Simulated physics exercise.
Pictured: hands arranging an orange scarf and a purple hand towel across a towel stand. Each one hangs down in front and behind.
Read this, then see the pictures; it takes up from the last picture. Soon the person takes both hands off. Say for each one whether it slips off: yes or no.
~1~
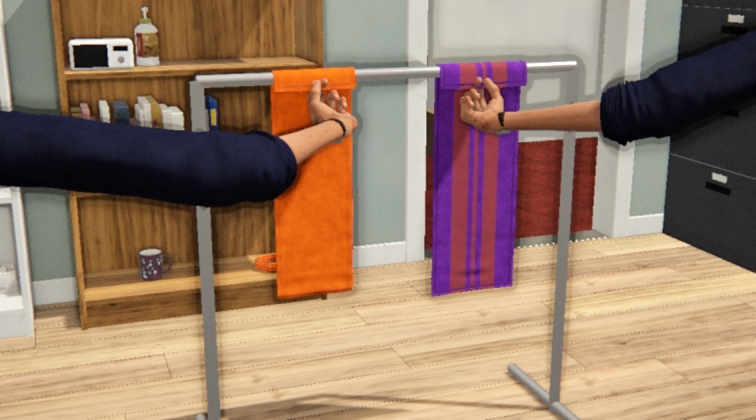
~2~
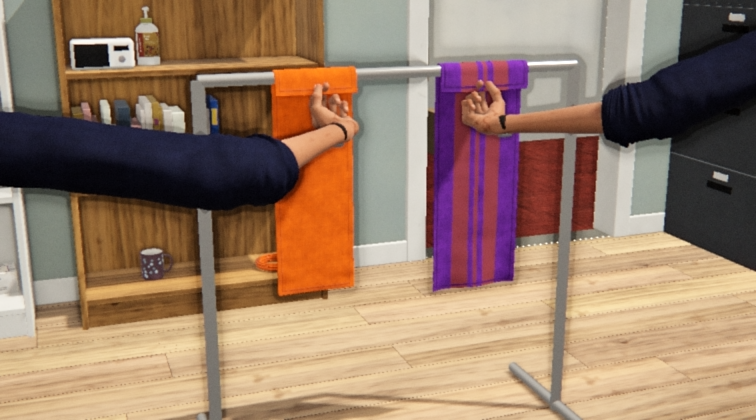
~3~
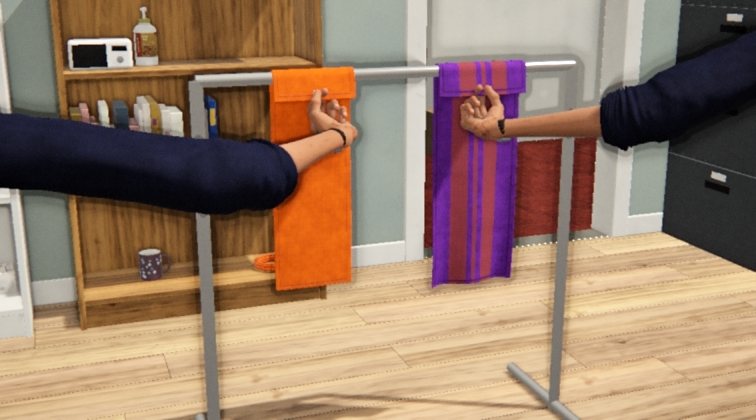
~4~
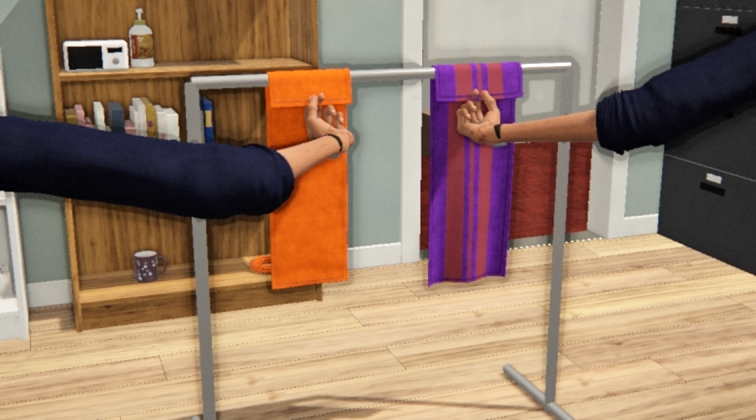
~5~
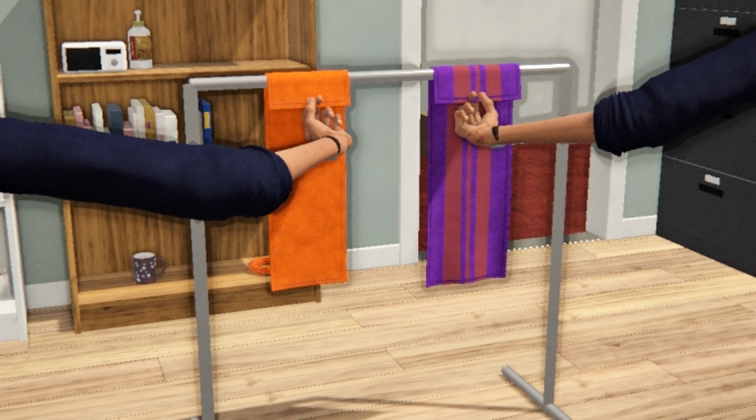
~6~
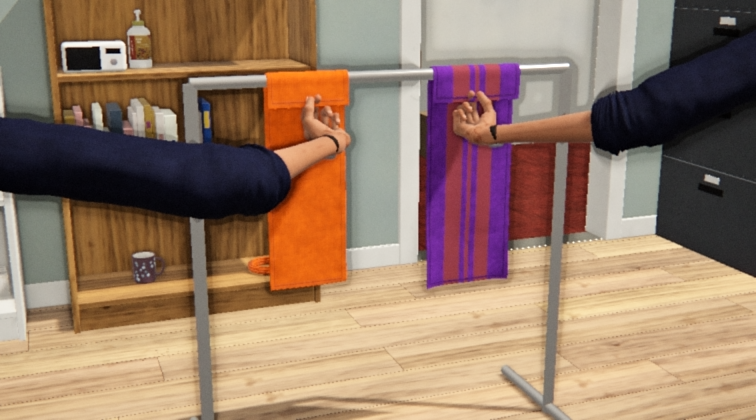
Orange scarf: Yes; purple hand towel: Yes.
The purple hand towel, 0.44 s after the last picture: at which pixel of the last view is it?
Position estimate: Near (463, 330).
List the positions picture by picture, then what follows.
Scarf front hem (335, 83), back hem (335, 288); hand towel front hem (463, 83), back hem (453, 288), in the first picture.
Scarf front hem (337, 87); hand towel front hem (464, 86), in the second picture.
Scarf front hem (335, 93); hand towel front hem (462, 90), in the third picture.
Scarf front hem (332, 99); hand towel front hem (459, 96), in the fourth picture.
Scarf front hem (330, 101); hand towel front hem (457, 98), in the fifth picture.
Scarf front hem (329, 100), back hem (328, 278), front far shorter than the back; hand towel front hem (455, 97), back hem (445, 279), front far shorter than the back, in the sixth picture.
Then, 0.44 s on from there, scarf clear of the rail and dropping near (309, 352); hand towel clear of the rail and dropping near (463, 330).
Then, 0.70 s on from there, scarf in a heap on the floor; hand towel in a heap on the floor.
In the end, scarf in a heap on the floor; hand towel in a heap on the floor. The orange scarf slips to the floor and the purple hand towel is pulled off by its long side.
